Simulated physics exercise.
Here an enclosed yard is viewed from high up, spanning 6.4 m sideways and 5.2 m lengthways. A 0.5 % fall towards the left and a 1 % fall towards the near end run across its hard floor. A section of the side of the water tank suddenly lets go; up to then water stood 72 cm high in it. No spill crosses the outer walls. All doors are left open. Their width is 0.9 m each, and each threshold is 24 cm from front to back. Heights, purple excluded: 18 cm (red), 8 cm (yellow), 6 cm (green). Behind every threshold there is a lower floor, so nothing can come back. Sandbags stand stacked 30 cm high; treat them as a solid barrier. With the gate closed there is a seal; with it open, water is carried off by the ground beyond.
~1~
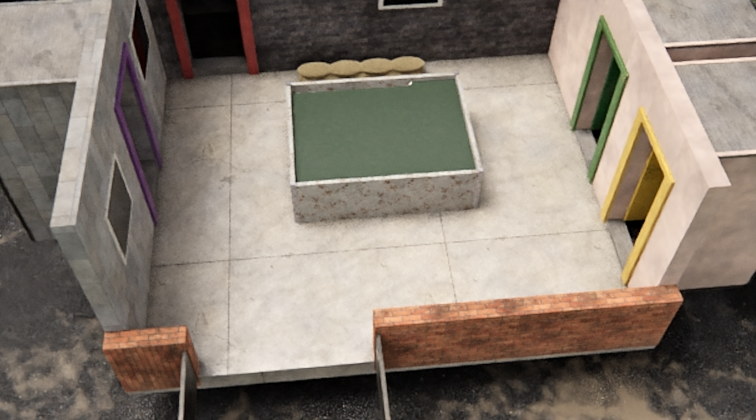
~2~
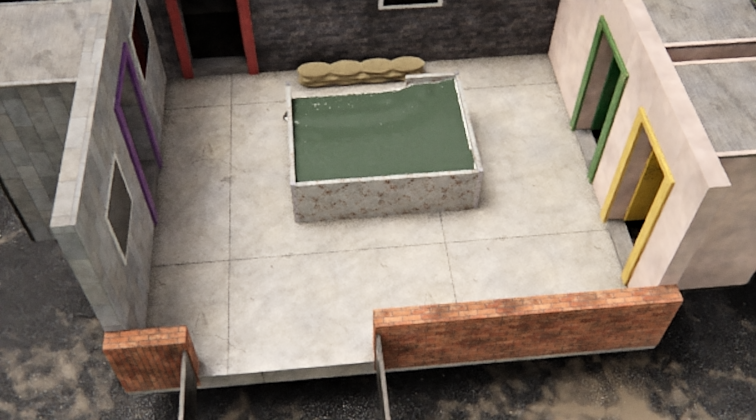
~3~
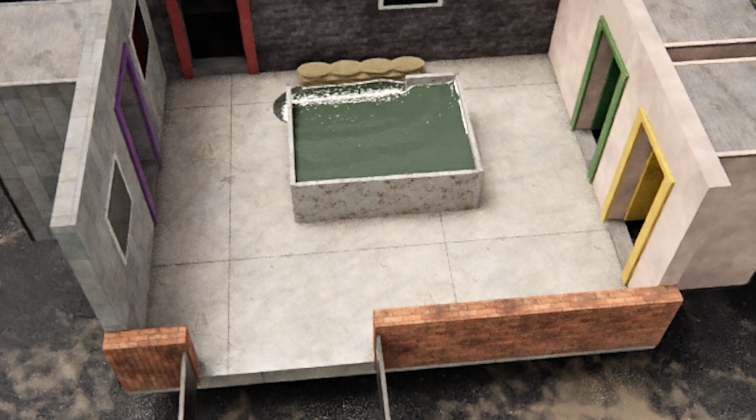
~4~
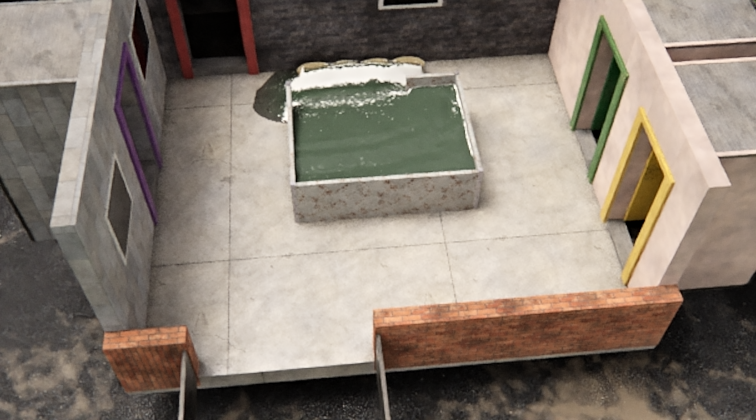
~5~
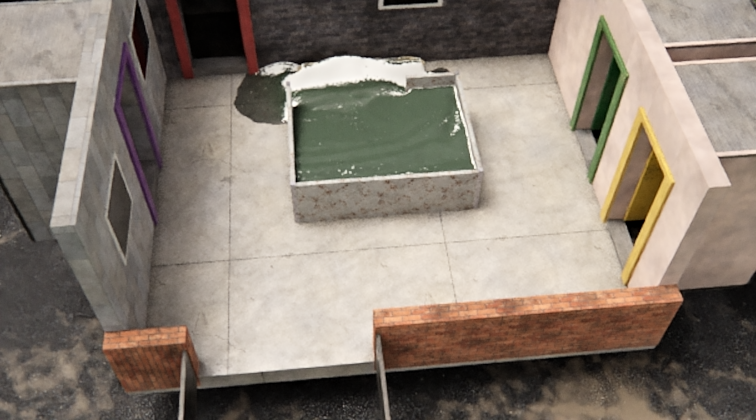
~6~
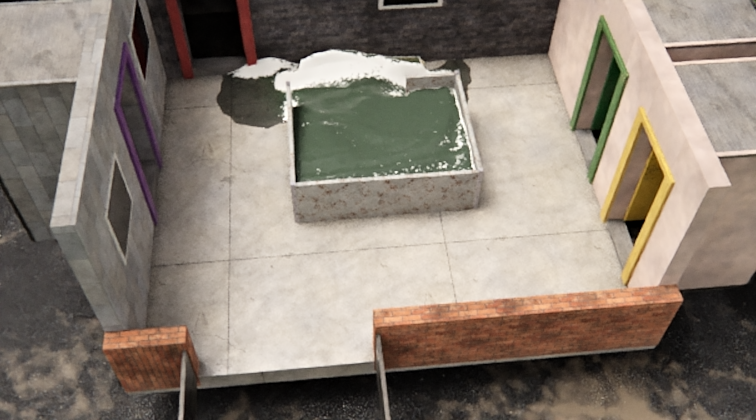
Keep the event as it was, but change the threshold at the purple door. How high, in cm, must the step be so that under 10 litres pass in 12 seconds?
Roughly 9.5 cm.
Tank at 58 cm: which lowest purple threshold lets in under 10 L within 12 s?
About 7.5 centimetres.
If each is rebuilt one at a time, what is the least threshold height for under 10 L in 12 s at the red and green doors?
Some 28 cm for red, some 9.5 cm for green.
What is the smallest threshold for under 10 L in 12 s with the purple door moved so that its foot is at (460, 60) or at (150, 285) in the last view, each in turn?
Roughly 11.5 cm for the first and 9.5 cm for the second.
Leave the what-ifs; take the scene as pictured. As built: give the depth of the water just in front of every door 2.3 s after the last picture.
Door by door in centimetres - red 26, yellow 2, purple 13, green 11.
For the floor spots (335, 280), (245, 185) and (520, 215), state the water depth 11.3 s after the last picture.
Depths in order: 7 / 5 / 6 cm.
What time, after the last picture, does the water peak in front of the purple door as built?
I'd guess close to 2.8 seconds.
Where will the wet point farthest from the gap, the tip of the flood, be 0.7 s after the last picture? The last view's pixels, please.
At about (545, 59).
Then, 0.7 s after the last picture water covers 25 % of the floor, deepest (56 cm) near (345, 88); it has not reached the purple door.
Then, 2.3 s after the last picture water covers 55 % of the floor, deepest (34 cm) near (165, 108); 13 cm at the purple door, 0 litres in over its 22 cm threshold.
Then, 11.3 s after the last picture water covers 95 % of the floor, deepest (12 cm) near (144, 364); 7 cm at the purple door, 0 litres in over its 22 cm threshold.
At the purple door as built, the water peaked near 13 cm, 2.7 s after the last picture.
With a threshold of 8.5 cm, 15 litres would have come in within the 12 s; with 11.5 cm, 3 litres. So under 10 litres takes about 9.5 cm.
